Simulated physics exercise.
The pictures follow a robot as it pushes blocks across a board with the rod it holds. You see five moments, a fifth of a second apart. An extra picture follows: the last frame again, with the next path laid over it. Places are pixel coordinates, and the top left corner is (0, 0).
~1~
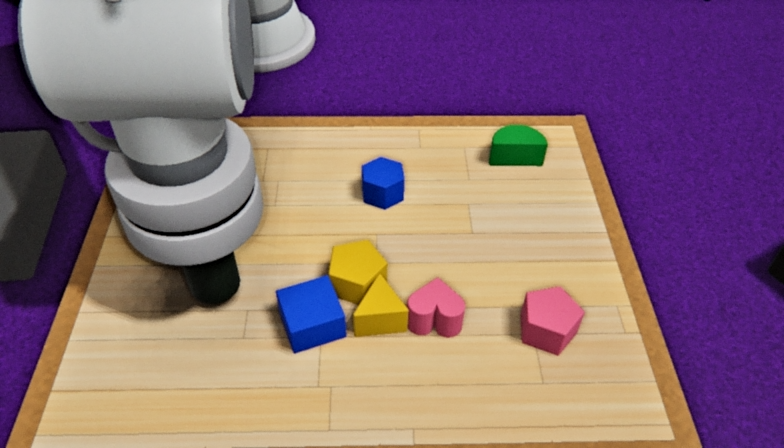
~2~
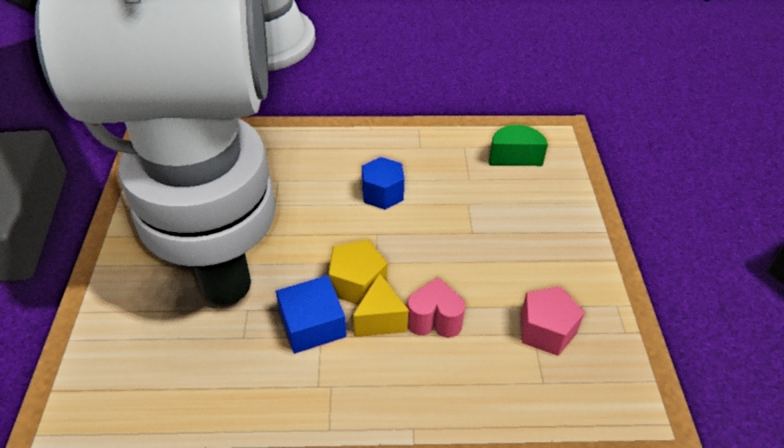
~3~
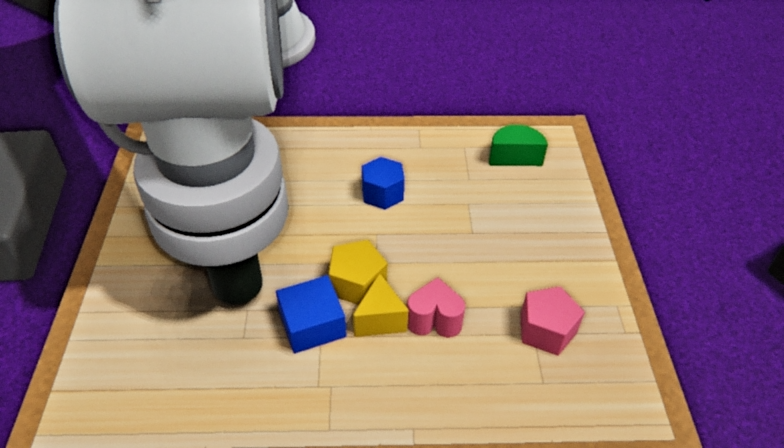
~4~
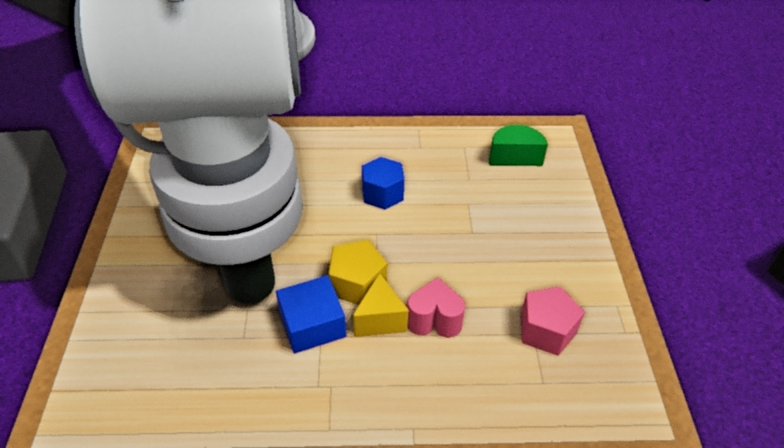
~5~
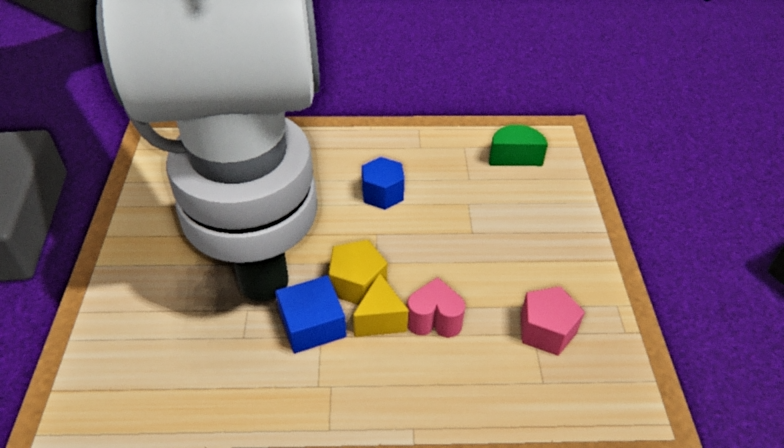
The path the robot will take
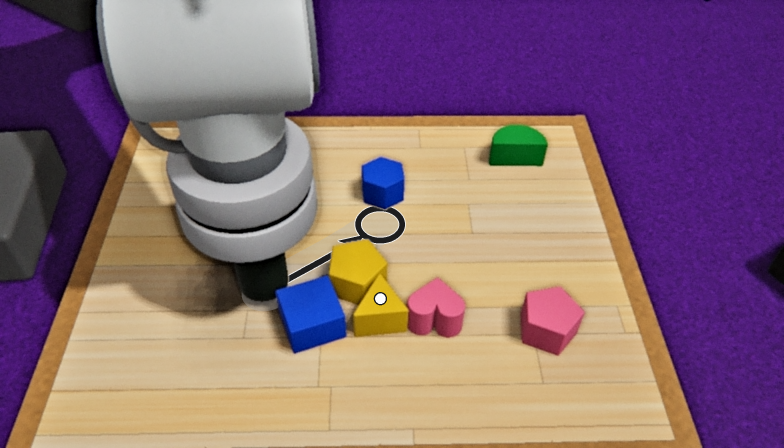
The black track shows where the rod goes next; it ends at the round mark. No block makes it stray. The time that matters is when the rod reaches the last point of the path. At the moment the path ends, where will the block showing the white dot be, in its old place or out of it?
The block in question stays where it was by the end.
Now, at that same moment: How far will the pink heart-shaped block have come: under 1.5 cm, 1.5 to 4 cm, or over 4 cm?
Once the path ends, it will sit under 1.5 cm from where it is now.
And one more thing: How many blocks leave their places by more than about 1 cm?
My count: 1.
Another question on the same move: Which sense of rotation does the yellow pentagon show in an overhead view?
Clockwise rotation.
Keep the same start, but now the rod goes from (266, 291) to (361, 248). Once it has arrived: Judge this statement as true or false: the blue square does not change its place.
True
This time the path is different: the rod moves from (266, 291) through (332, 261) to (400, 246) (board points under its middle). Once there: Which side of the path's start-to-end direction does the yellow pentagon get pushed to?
Facing from start to end, it shifts right.
Path on the board, from (266, 291) via (327, 258), ending at (380, 224); the dot is on the yellow three-sided block.
On the path given first. One third of the way, rod at (307, 260); nothing pushed yet.
Two thirds of the way, rod at (346, 239); yellow pentagon at (373, 255), turned 40° clockwise.
At the end, rod at (380, 216); yellow pentagon at (374, 255), turned 40° clockwise; yellow three-sided block in place; pink heart-shaped block in place.
